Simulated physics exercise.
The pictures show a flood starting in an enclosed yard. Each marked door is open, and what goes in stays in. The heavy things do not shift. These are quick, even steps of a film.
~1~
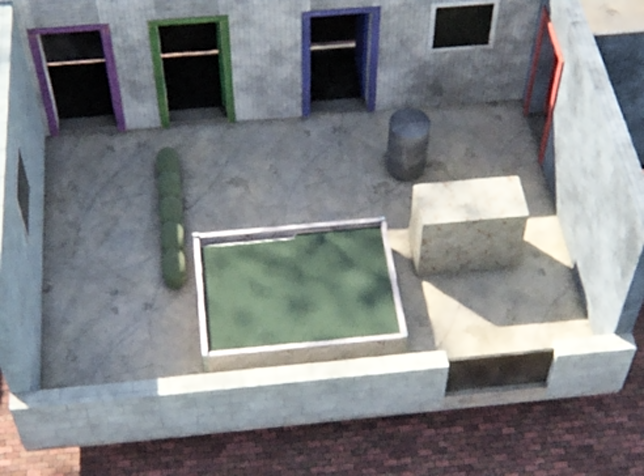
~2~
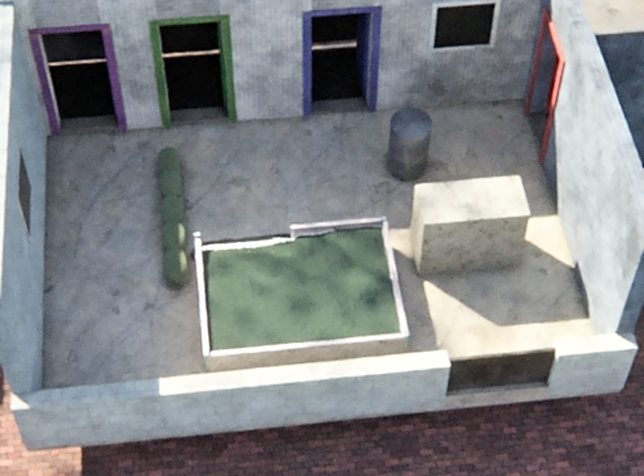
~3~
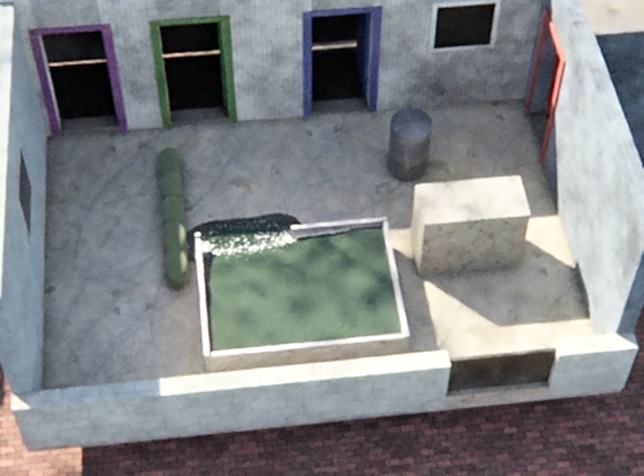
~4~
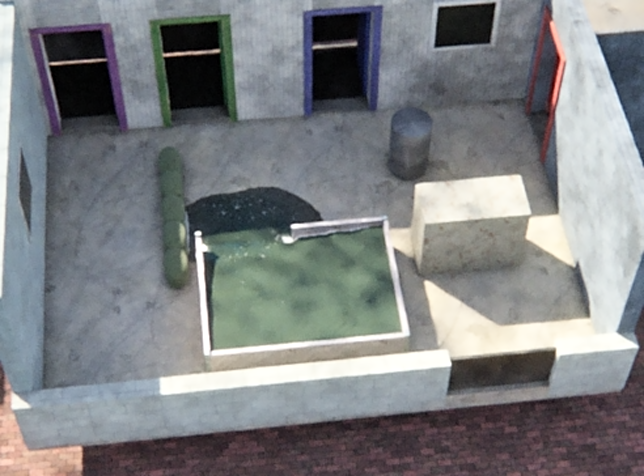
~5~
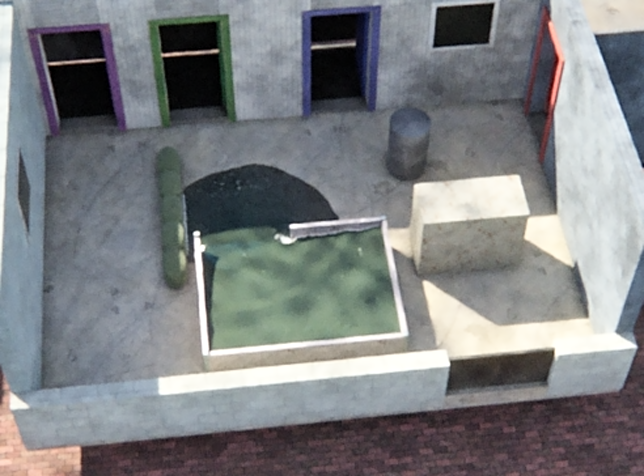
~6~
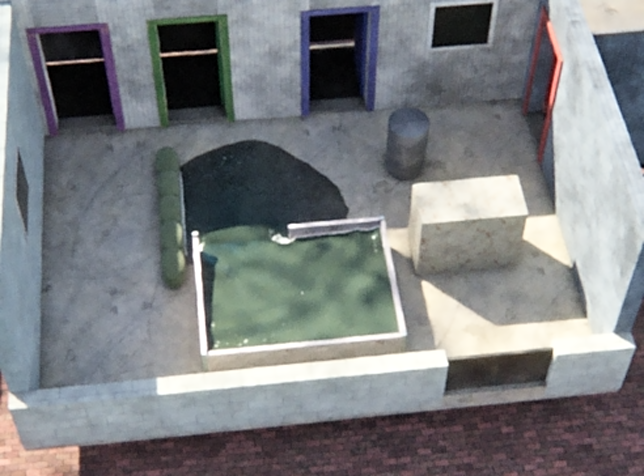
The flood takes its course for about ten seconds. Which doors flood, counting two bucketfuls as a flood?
One by one: The green door floods; the red door floods; the blue door floods; the purple door holds within the limit.
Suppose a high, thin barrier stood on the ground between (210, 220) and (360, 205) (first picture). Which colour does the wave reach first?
First comes the door marked green.
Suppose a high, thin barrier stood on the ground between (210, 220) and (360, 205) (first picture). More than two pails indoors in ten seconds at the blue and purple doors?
My reading: The blue one keeps below it; the purple one takes less.
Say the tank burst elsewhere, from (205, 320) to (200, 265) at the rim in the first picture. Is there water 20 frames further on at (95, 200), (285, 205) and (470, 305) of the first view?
One after the other: Awash, clear, free of water.
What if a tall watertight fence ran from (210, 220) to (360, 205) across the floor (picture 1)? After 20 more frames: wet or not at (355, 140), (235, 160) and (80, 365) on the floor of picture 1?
As listed: Flooded, flooded, dry.
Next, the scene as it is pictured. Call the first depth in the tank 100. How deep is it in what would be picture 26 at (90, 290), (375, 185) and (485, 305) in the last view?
About 0, 6 and 0 per cent.
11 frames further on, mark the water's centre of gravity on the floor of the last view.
Close to (278, 262).
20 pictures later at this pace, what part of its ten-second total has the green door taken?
I make it 75 per cent.
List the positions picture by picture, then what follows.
The open tank at (297, 288) is whole and still, in the first picture.
Water pours out on the open tank's far side and has run to a hidden place, in the second picture.
Water pours out on the open tank's far side and has run to (190, 242), in the third picture.
The front is at (289, 197), out from the gap on the open tank's far side, in the fourth picture.
Water pours out on the open tank's far side and has run to (256, 169), in the fifth picture.
The front is at (256, 145), out from the gap on the open tank's far side, in the sixth picture.
A moment on, water covers 20 % of the floor; the green door under two buckets in, the red door not reached, the blue door not reached, the purple door not reached.
Next, water covers 20 % of the floor; the green door far over two buckets in, the red door not reached, the blue door under two buckets in, the purple door wet at the sill, nothing in.
Then, water covers 35 % of the floor; the green door far over two buckets in, the red door wet at the sill, nothing in, the blue door over two buckets in, the purple door wet at the sill, nothing in.
Later, water covers 65 % of the floor; the green door far over two buckets in, the red door over two buckets in, the blue door over two buckets in, the purple door wet at the sill, nothing in.
In the end, water covers 95 % of the floor; the green door far over two buckets in, the red door far over two buckets in, the blue door over two buckets in, the purple door wet at the sill, nothing in.
